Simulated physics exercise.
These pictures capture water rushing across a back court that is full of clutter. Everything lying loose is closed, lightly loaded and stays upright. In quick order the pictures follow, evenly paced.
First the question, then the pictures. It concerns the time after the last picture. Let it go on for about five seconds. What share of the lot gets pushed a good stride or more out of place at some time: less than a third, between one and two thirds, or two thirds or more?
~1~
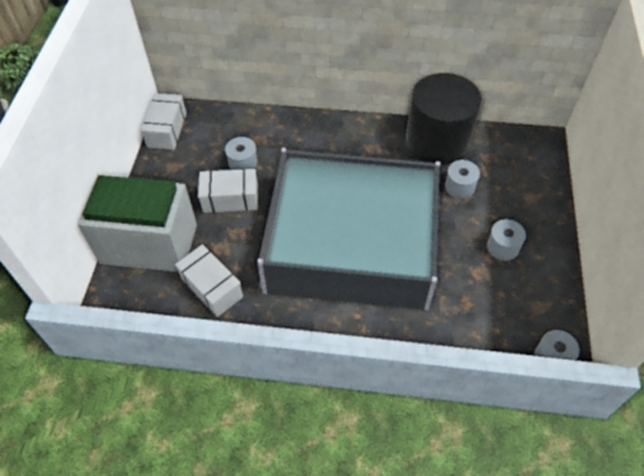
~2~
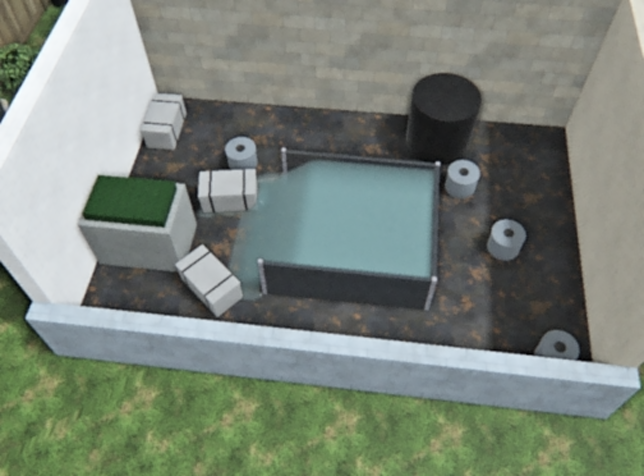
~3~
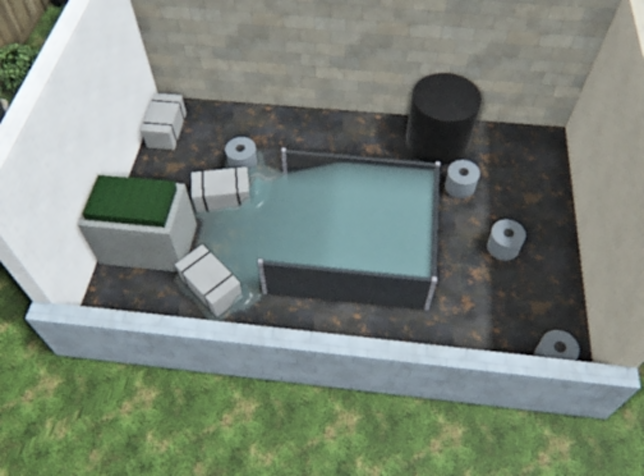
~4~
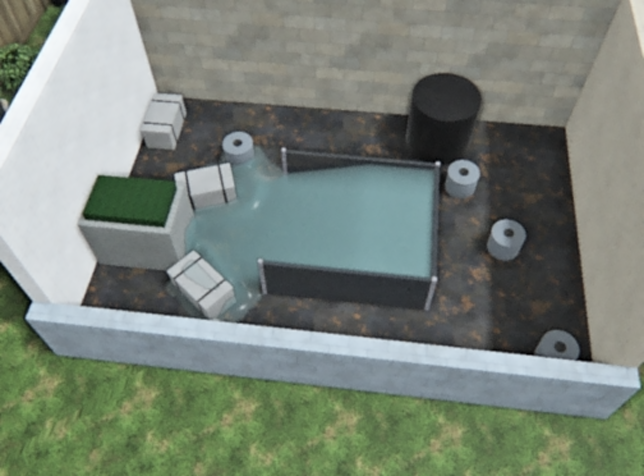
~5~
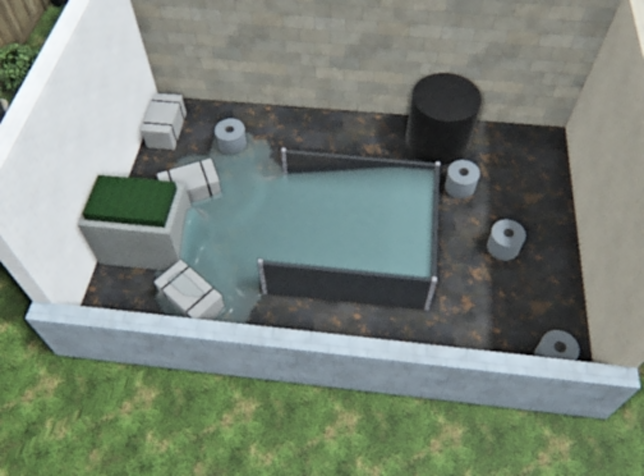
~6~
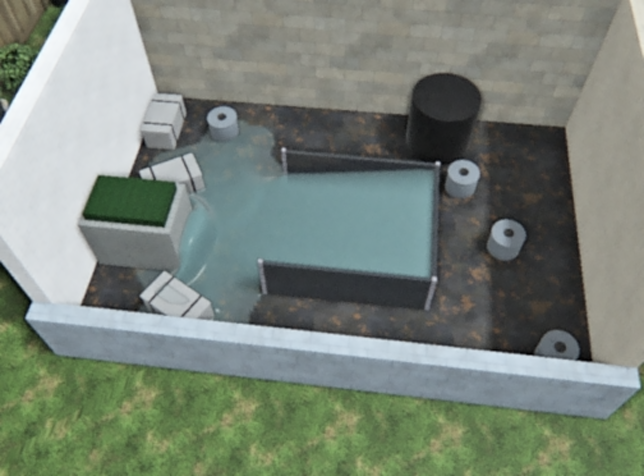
The result is a share of two thirds and over.
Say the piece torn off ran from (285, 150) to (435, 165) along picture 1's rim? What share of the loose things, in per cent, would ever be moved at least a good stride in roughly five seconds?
Roughly 60 %.
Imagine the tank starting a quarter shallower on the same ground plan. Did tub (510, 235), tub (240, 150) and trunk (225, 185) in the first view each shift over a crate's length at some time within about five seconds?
Note, listed order: Didn't cover it / covered it / covered it.
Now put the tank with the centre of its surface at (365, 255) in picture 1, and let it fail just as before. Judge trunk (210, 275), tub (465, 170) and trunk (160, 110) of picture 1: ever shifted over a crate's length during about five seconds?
Result per object - went far, stayed close, went far.
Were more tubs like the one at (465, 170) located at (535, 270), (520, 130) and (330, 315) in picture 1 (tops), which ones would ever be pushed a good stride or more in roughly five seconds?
Copy one: Barely shifts; copy two: Barely shifts; copy three: Slides well clear.
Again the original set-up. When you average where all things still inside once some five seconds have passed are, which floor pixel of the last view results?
I'd put it roughly at (413, 229).
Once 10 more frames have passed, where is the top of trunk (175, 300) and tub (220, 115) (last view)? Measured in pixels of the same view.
First object near (127, 289); second object near (213, 88).
A moment on, 3 of 7 are well off their spots; 0 afloat.
Next, 3 of 7 are well off their spots; 4 afloat.
Later, 3 of 7 are well off their spots; 4 afloat.
In the end, 6 of 7 are well off their spots, and 6 have been at some point; 5 afloat.
